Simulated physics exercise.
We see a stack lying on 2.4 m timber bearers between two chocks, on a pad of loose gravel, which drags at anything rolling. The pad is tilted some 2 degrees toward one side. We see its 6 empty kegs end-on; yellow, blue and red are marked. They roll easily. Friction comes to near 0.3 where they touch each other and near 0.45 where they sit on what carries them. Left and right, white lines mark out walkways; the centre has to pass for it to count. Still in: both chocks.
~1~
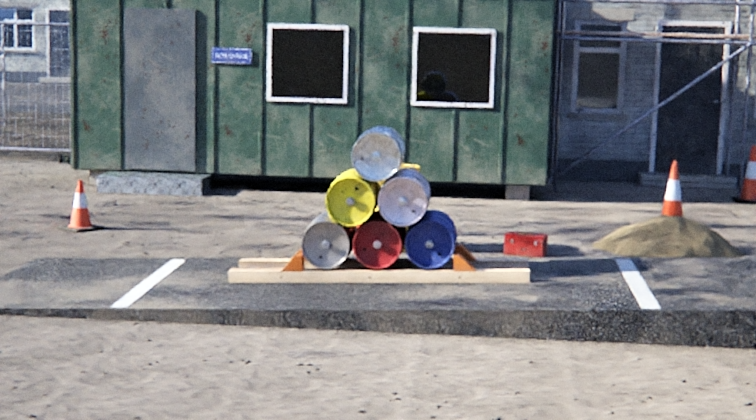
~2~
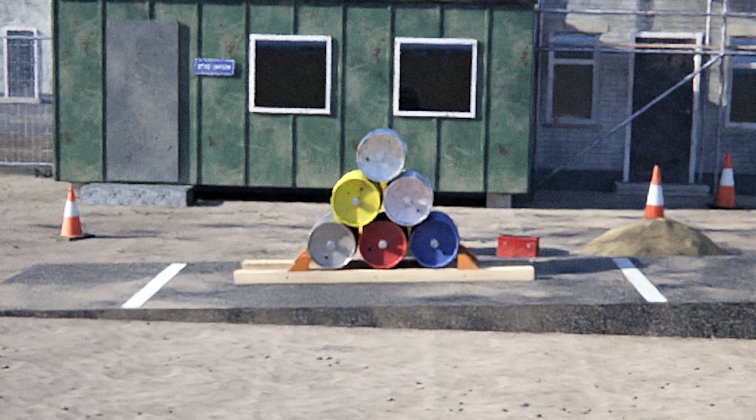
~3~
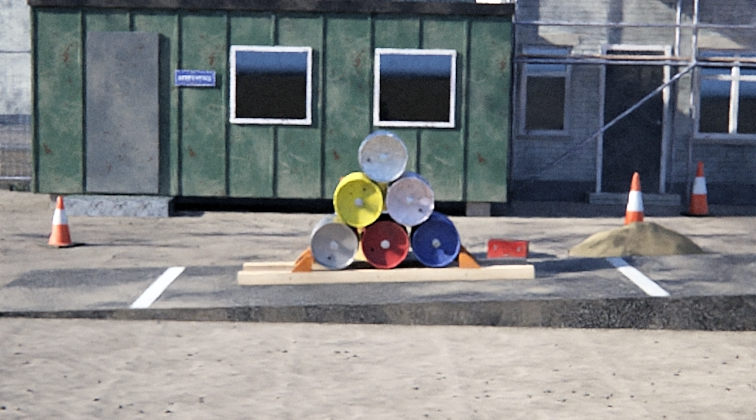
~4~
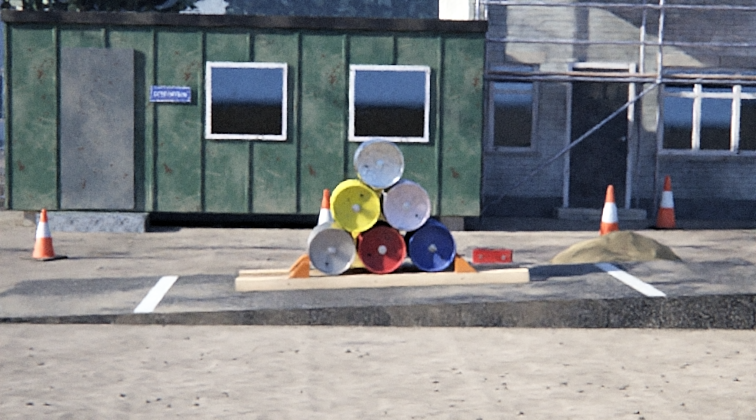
Six kegs sit end-on in a pyramid on pale timber bearers between orange chocks, seen from the front across gravel before a green cabin. A white keg tops yellow and whitish ones, above grey, red and blue, with white lines either side, a red box, sand and traffic cones behind. The stack stays still while the camera drifts sideways, sliding the cabin leftward behind it.
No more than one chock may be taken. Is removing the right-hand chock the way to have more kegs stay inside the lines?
Yes, that is the better pick.
If it is the left, after 3.7 s, yellow is on the bearers, 25 cm from the bearers' left end, rolling left; blue is on the bearers, 115 cm from the bearers' right end, rolling left; red is on the bearers, 80 cm from the bearers' left end, rolling left; 1 past a line.
If it is the left, in the end, yellow is past the left line; blue is off the bearers, 25 cm short of the left line; red is past the left line; 5 past a line.
If it is the right, after 1.7 s, yellow is up on others, 100 cm from the bearers' left end; blue is on the bearers, 10 cm from the bearers' right end, rolling right; red is on the bearers, 120 cm from the bearers' left end; 0 past a line.
If it is the right, in the end, yellow is up on others, 100 cm from the bearers' left end; blue is off the bearers, 20 cm short of the right line; red is on the bearers, 120 cm from the bearers' left end; 0 past a line.
